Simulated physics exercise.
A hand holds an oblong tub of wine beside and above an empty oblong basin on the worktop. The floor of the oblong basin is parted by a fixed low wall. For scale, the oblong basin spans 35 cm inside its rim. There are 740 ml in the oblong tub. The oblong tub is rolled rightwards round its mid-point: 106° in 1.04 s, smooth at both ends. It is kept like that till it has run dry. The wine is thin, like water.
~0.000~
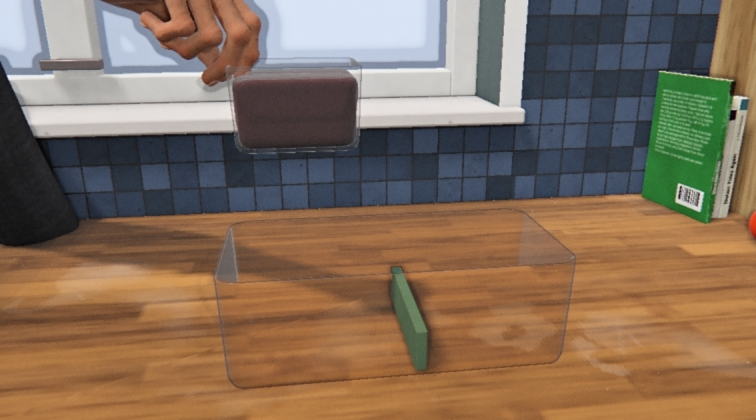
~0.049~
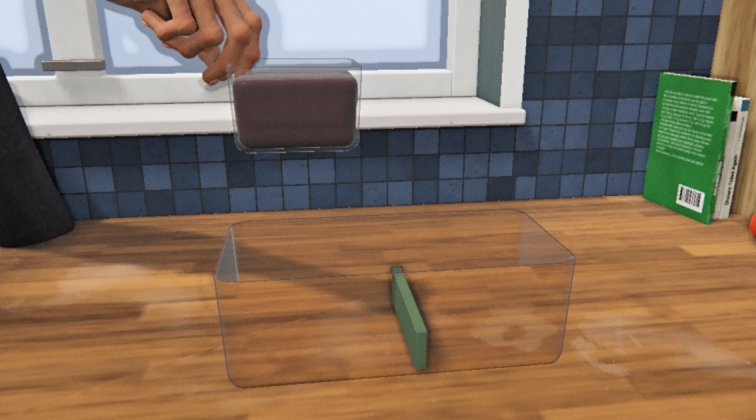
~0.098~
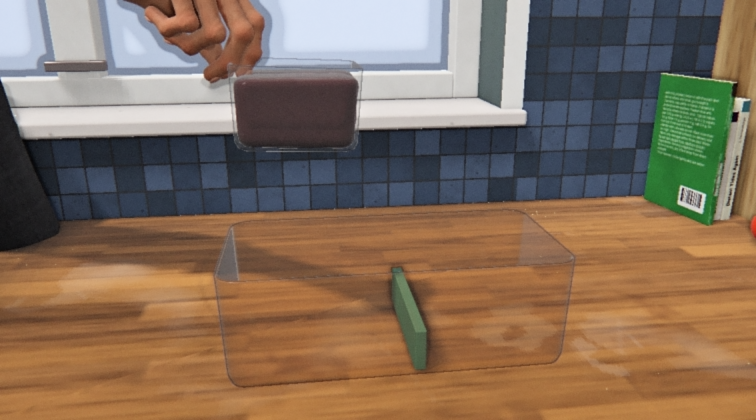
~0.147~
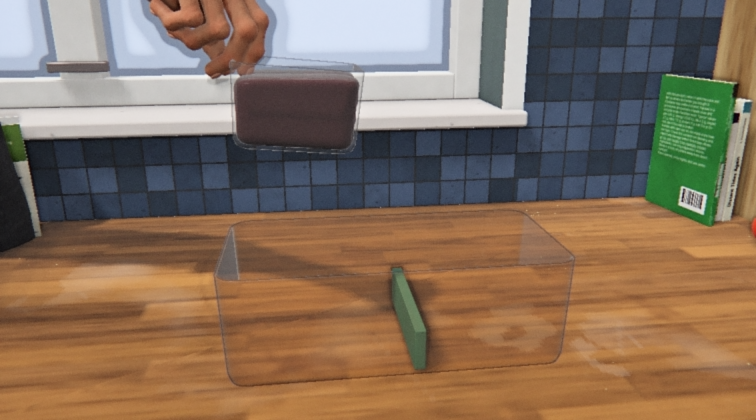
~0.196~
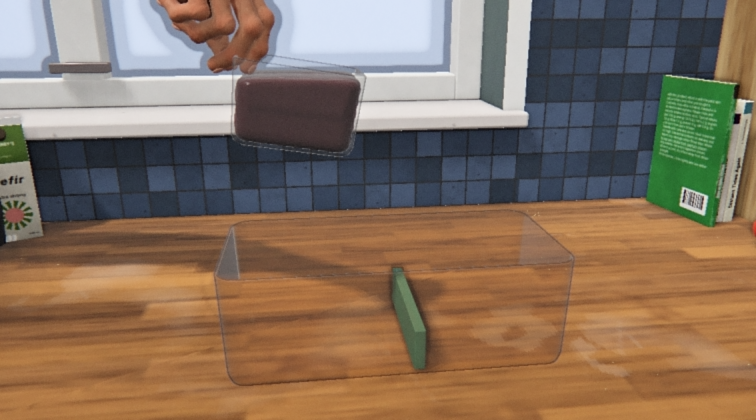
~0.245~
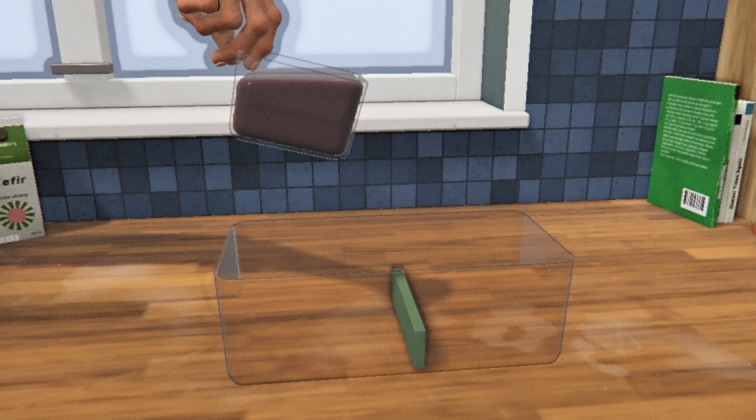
In the video, a hand holds a clear oblong tub of dark liquid above an empty transparent basin with a green divider on a wooden worktop, keeping it nearly level at first, then tilting it slightly to the right.
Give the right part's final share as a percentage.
Roughly 72 per cent is past the wall.
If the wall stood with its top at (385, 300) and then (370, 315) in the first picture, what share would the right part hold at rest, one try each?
In turn about 85 and 90 per cent.
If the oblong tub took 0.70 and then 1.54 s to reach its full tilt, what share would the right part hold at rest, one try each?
First 70, then 75 per cent.
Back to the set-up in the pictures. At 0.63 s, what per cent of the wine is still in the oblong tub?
About 52 per cent.
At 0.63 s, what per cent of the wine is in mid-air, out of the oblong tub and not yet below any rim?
Some 34 per cent.
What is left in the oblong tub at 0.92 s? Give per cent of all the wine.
Near 10 in a hundred.
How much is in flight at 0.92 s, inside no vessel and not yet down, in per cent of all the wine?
Near 10 in a hundred.
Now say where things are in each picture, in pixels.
In the first picture, tilt 0°; pouring edge (356, 64); surface from (236, 76) to (353, 74); the oblong basin's rim runs from (223, 251) to (547, 234); the wall's top is at (408, 297).
In the second picture, tilt 1°; pouring edge (356, 65); surface from (237, 75) to (353, 74).
In the third picture, tilt 2°; pouring edge (357, 67); surface from (237, 76) to (355, 75).
In the fourth picture, tilt 5°; pouring edge (359, 70); surface from (239, 76) to (356, 76).
In the fifth picture, tilt 9°; pouring edge (361, 75); surface from (241, 77) to (357, 77).
In the sixth picture, tilt 14°; pouring edge (363, 80); surface from (241, 77) to (360, 77).
By 0.63 s the tilt is 71° and 52 per cent is still to pour, 1 is left of the wall and 13 right of it.
By 0.92 s the tilt is 102° and 9 per cent is still to pour, 10 is left of the wall and 71 right of it.
By 1.22 s the tilt is 106° and 0 per cent is still to pour, 25 is left of the wall and 72 right of it.
By 1.54 s the tilt is 106° and 0 per cent is still to pour, 26 is left of the wall and 73 right of it.
At rest 26 per cent lies left of the wall, 72 right of it and 1 outside.
